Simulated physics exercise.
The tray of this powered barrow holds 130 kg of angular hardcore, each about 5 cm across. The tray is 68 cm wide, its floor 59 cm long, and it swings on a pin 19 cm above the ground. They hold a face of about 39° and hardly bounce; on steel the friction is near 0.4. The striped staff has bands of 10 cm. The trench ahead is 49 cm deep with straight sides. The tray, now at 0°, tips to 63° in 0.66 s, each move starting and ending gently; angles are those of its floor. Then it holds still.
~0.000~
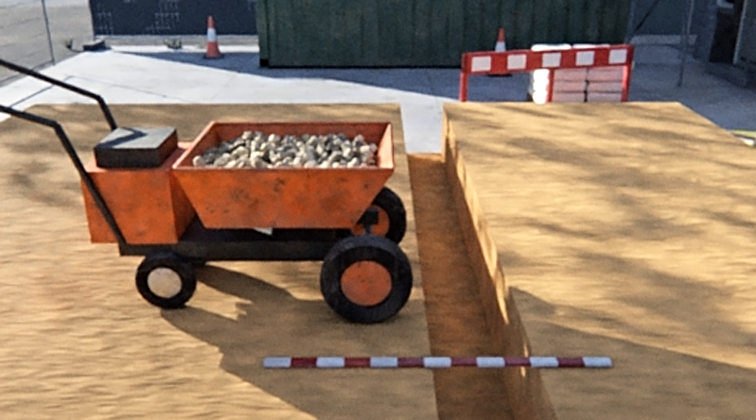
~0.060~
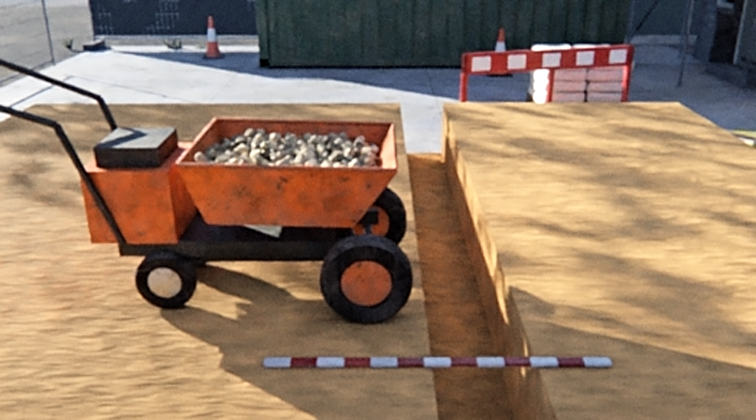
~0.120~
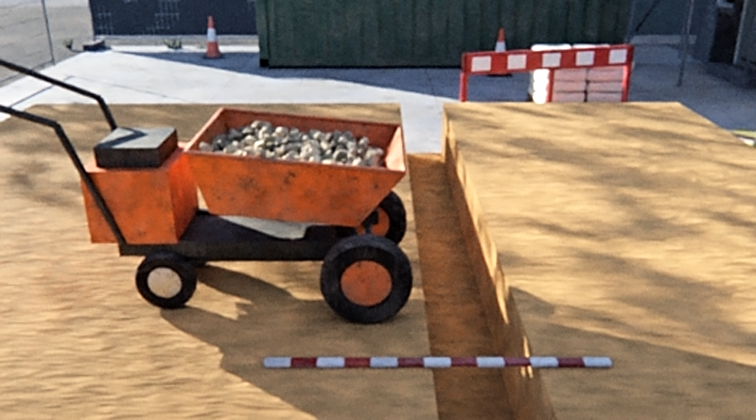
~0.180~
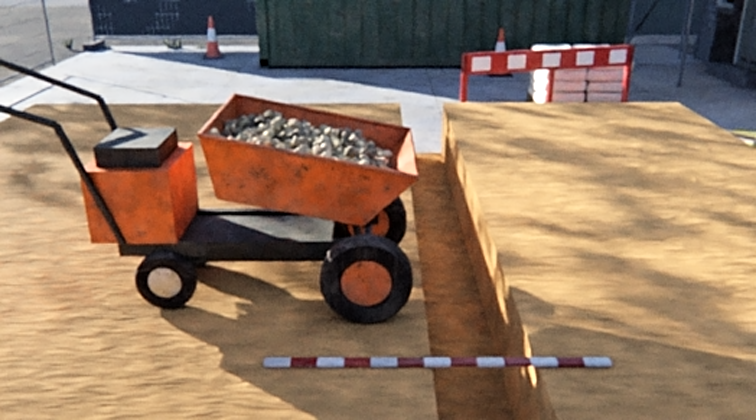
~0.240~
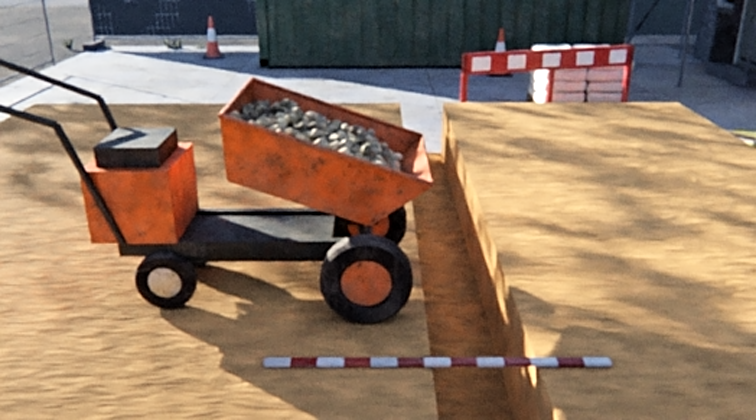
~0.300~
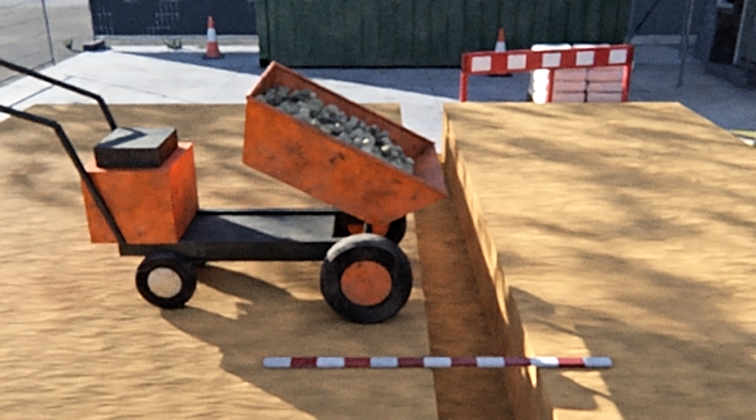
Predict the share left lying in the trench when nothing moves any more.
About 18 per cent.
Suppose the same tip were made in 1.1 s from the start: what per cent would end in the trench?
It would be near 20 per cent.
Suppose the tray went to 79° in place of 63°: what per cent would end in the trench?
Then about 40 per cent.
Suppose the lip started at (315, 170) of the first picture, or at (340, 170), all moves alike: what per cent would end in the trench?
First some 50, then 45 per cent.
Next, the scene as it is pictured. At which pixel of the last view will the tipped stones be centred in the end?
Around (537, 279).
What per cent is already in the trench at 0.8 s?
Some 5 per cent.
After 0.5 s the floor is at 54°; 100 % in the tray; the foremost stones are at (454, 200).
After 0.8 s the floor is at 63°; 90 % in the tray, 7 % in the trench, 4 % past the trench; the foremost stones are at (539, 288).
After 1.1 s the floor is at 63°; 52 % in the tray, 11 % in the trench, 37 % past the trench; the foremost stones are at (653, 278).
After 3.1 s the floor is at 63°; 44 % in the tray, 18 % in the trench, 38 % past the trench; the foremost stones are at (741, 275).
